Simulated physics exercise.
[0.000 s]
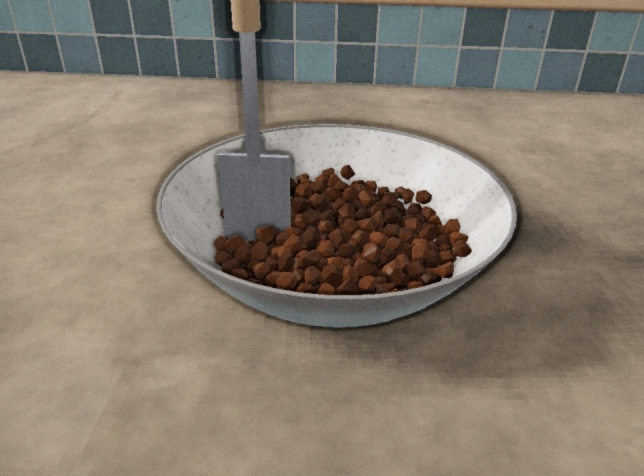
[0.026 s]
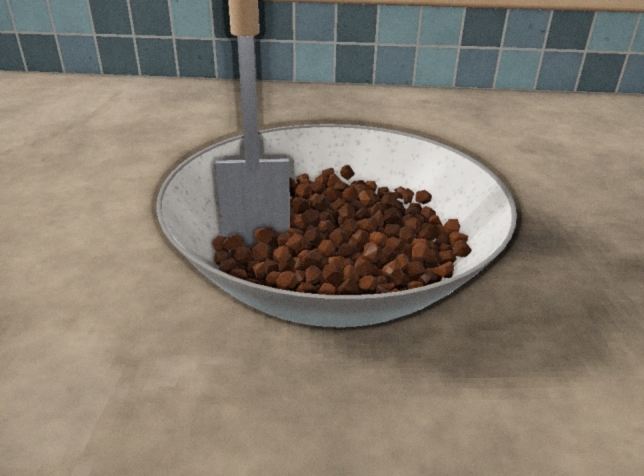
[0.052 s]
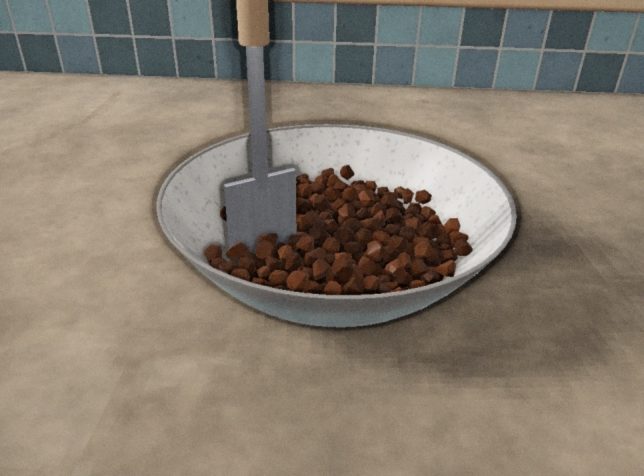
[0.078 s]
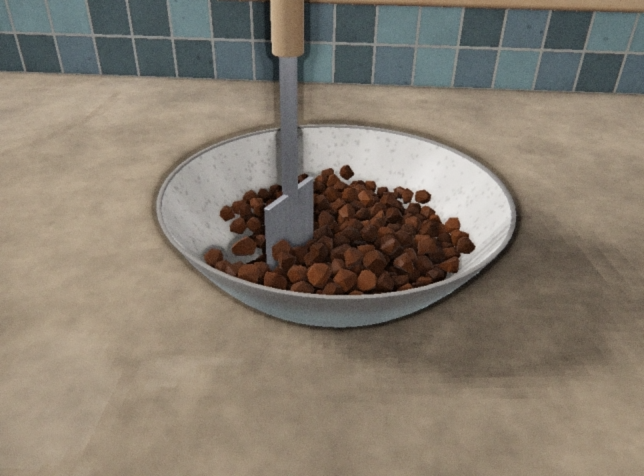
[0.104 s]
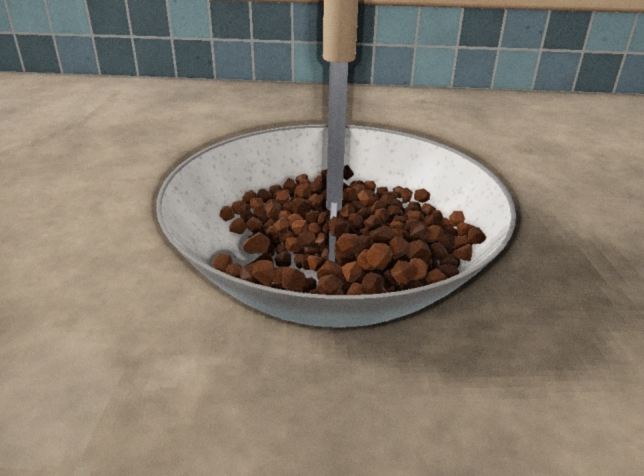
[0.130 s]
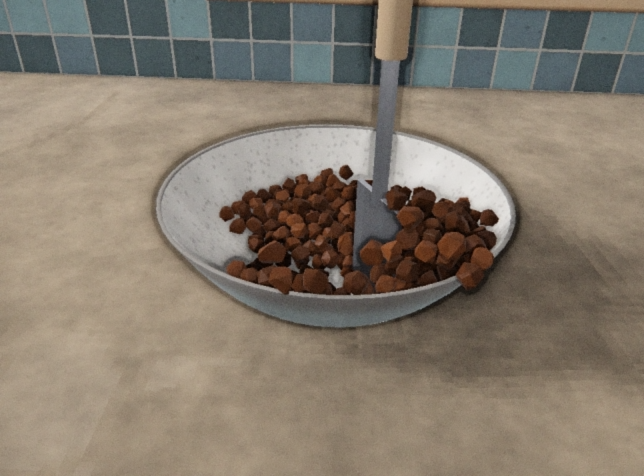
In the video, a flat metal spatula with a wooden handle stands upright in a pale bowl of reddish-brown pellets, then sweeps from left to right through them, turning as it goes and pushing pellets toward the right rim.
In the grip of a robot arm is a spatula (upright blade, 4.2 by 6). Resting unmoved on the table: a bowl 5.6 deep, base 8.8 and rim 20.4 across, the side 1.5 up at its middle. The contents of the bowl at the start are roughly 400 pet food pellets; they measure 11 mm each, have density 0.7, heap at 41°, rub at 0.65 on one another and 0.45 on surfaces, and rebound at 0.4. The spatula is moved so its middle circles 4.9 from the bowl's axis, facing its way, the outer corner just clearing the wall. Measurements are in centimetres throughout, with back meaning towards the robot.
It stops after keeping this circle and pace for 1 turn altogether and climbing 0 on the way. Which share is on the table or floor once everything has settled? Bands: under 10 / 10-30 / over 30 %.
Over 30 %.
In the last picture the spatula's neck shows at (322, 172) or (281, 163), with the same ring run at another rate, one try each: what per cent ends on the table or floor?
Around 30 and 15 percent, in that order.
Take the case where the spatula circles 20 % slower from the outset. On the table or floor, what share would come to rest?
I'd expect about 30 %.
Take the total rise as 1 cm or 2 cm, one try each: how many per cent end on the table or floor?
Near 35 in a hundred, then 25 in a hundred.
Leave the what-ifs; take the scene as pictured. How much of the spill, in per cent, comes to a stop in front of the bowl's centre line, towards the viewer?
40 per cent, roughly.
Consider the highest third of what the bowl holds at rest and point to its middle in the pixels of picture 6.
The centre sits around (251, 270) in the last picture.
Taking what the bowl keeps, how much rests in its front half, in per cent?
Estimate: Some 65 %.
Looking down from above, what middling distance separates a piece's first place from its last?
Level distance: About 10 cm.
After 0.21 s, 207° round, highest piece 12 above the table; 353 in the bowl, 45 in flight or on the tool.
After 0.29 s, 294° round, highest piece 10 above the table; 297 in the bowl, 30 on the table or floor, 71 in flight or on the tool.
After 0.53 s, 0° round, highest piece 6 above the table; 237 in the bowl, 160 on the table or floor, 1 in flight or on the tool.
After 1.23 s, 0° round, highest piece 6 above the table; 237 in the bowl, 161 on the table or floor.
In the end, 237 in the bowl, 161 on the table or floor. That is 40 % on the table or floor.
